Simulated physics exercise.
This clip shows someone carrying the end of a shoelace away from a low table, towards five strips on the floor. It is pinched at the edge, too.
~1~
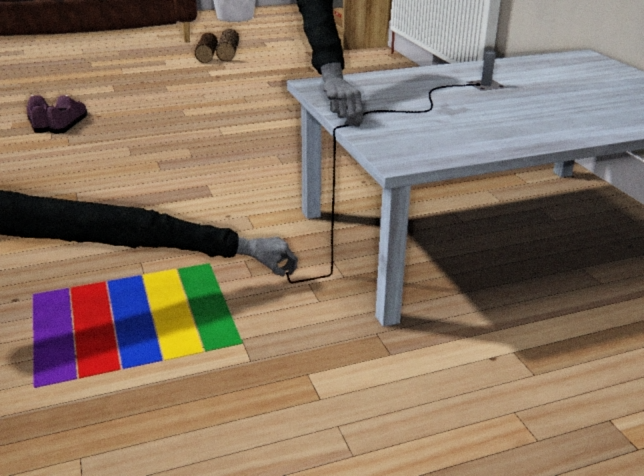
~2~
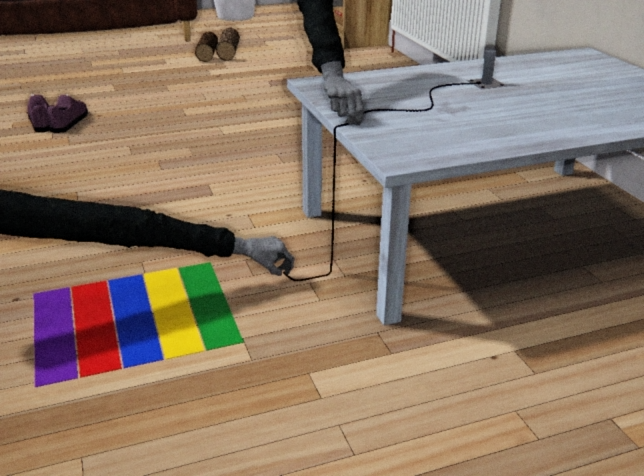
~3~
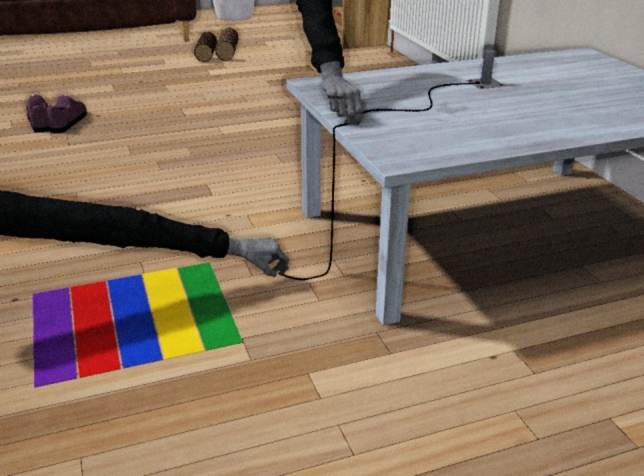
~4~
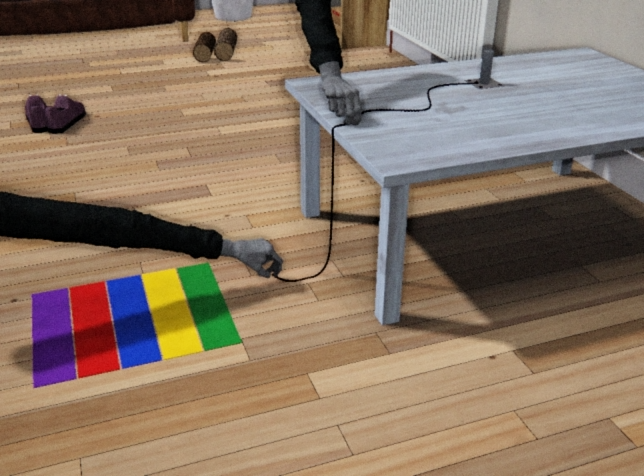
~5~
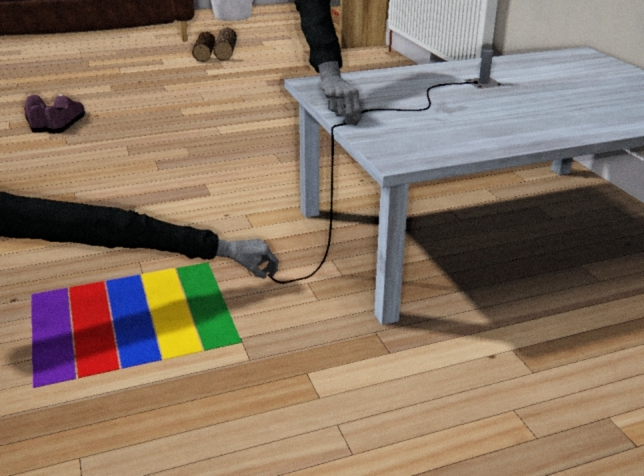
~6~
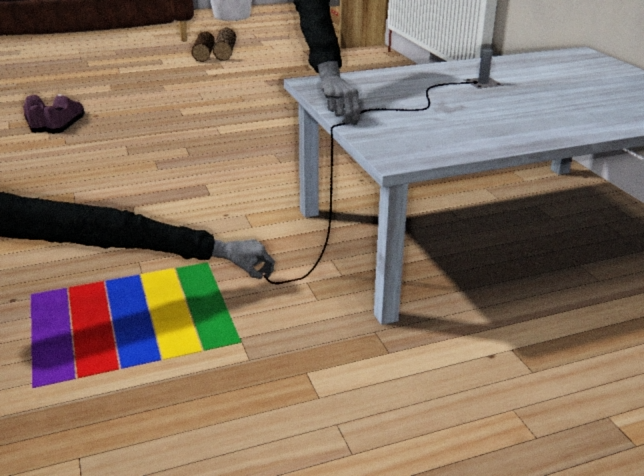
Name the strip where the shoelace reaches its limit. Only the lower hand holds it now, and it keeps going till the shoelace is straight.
Blue.
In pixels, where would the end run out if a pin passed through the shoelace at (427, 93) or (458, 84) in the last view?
First (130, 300), then (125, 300).
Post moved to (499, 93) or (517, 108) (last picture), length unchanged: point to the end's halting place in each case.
The spots are roughly (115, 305) and (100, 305).
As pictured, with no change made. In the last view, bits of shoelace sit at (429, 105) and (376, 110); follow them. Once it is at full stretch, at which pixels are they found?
End points: Roughly (396, 102); roughly (346, 114).
Early on, end near (178, 292); over yellow.
Midway, end near (143, 298); over blue.
At the end of the slack, end near (122, 303); over blue. Over blue.
